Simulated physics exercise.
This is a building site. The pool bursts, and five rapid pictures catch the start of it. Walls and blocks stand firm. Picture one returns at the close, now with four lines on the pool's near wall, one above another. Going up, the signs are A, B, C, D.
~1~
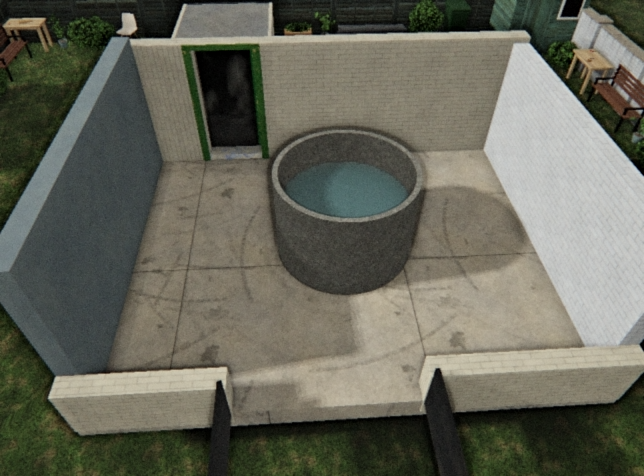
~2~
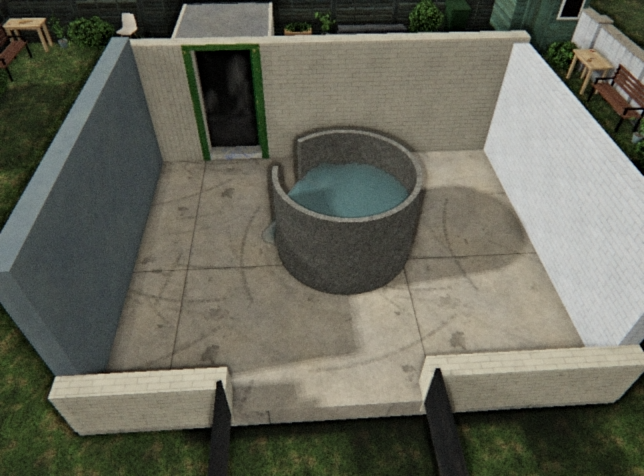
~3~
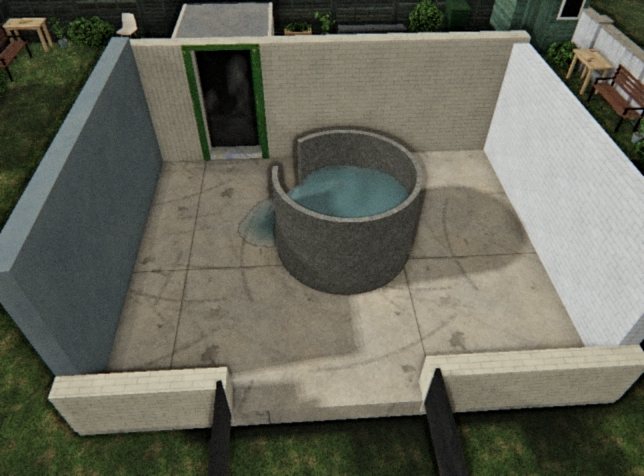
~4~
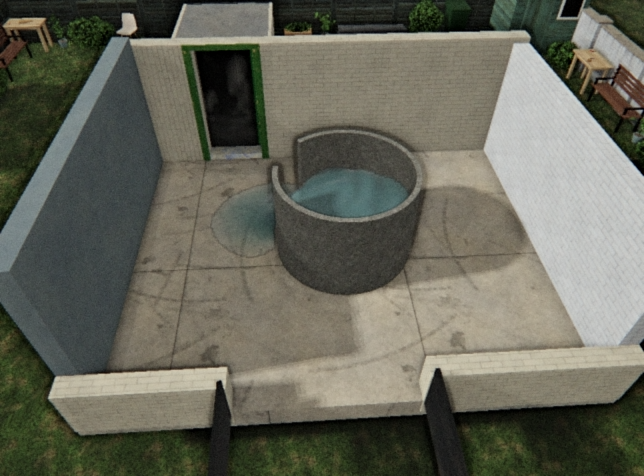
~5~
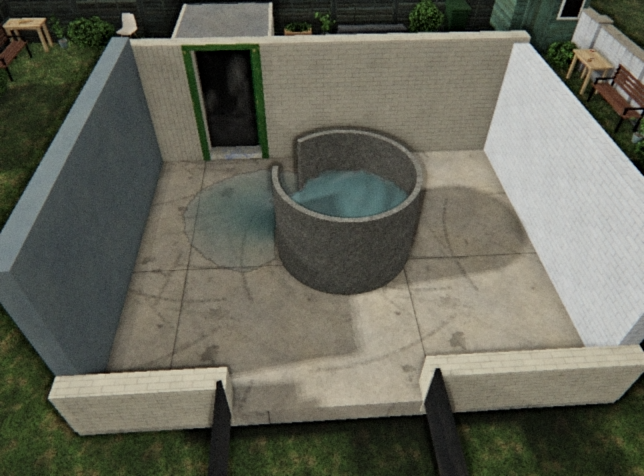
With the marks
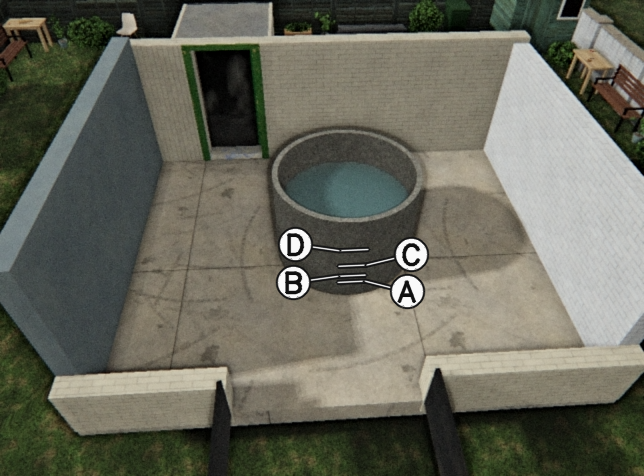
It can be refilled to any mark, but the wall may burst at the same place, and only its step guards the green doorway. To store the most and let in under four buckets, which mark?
The answer is mark B.
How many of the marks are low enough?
Two of the four.
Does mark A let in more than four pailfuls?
No, not at all.
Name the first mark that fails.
C it is.
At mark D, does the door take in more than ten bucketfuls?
Yes, it does.
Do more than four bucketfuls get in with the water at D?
Yes, it does.
In white, A at (351, 281); B at (351, 275); C at (352, 265); D at (353, 250); from the bottom up A, B, C, D.
If A is chosen, nothing gets over.
If B is chosen, a bucket or two gets in.
If C is chosen, about 10 bucketfuls get in.
If D is chosen, dozens of bucketfuls pour in.
